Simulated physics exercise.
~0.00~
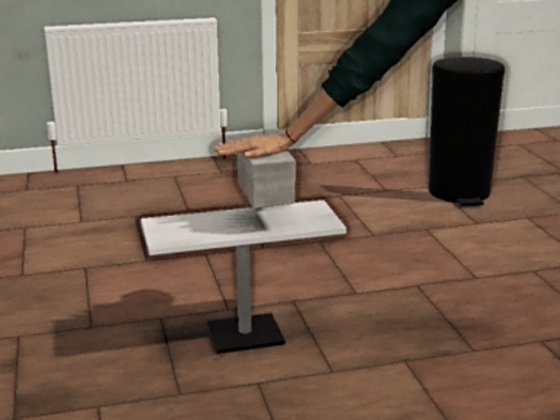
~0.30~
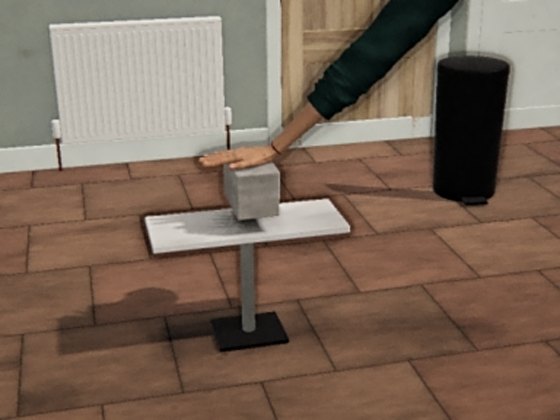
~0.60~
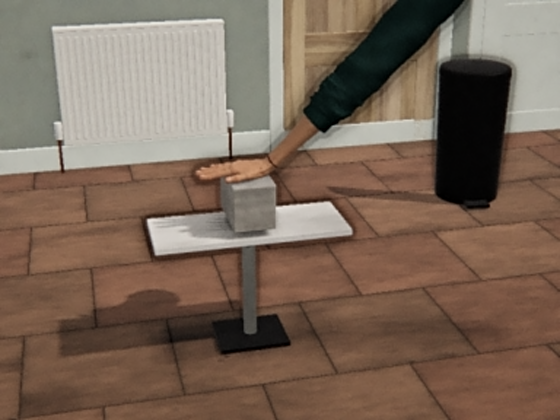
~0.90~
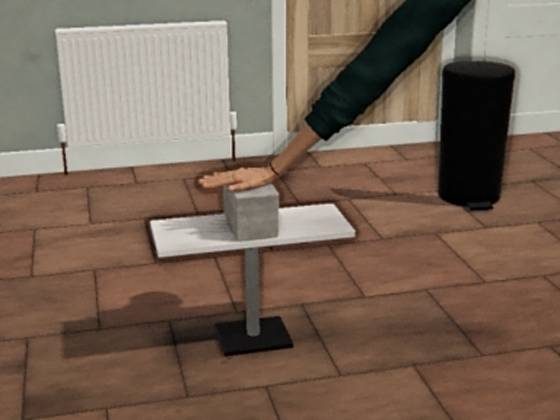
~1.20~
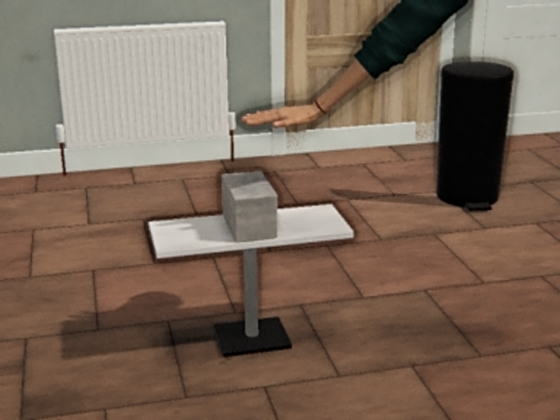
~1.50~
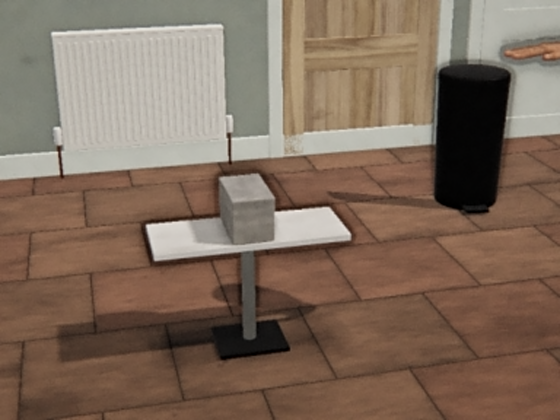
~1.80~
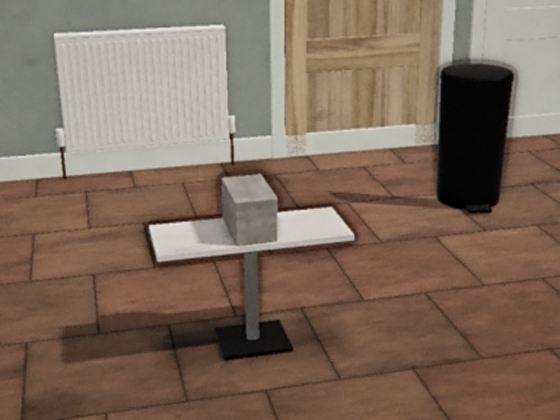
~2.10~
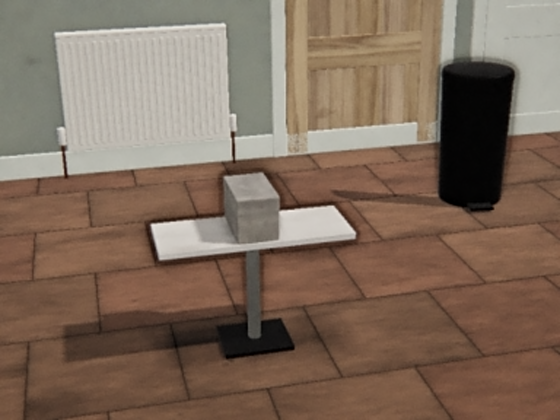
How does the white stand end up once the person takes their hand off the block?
The white stand stays upright, with its base flat on the floor.
The video shows a hand lowering a grey block leftward and down onto a small white-topped stand on a tiled floor. The hand lets go and withdraws to the right, and the block stays resting on the stand, which remains upright.
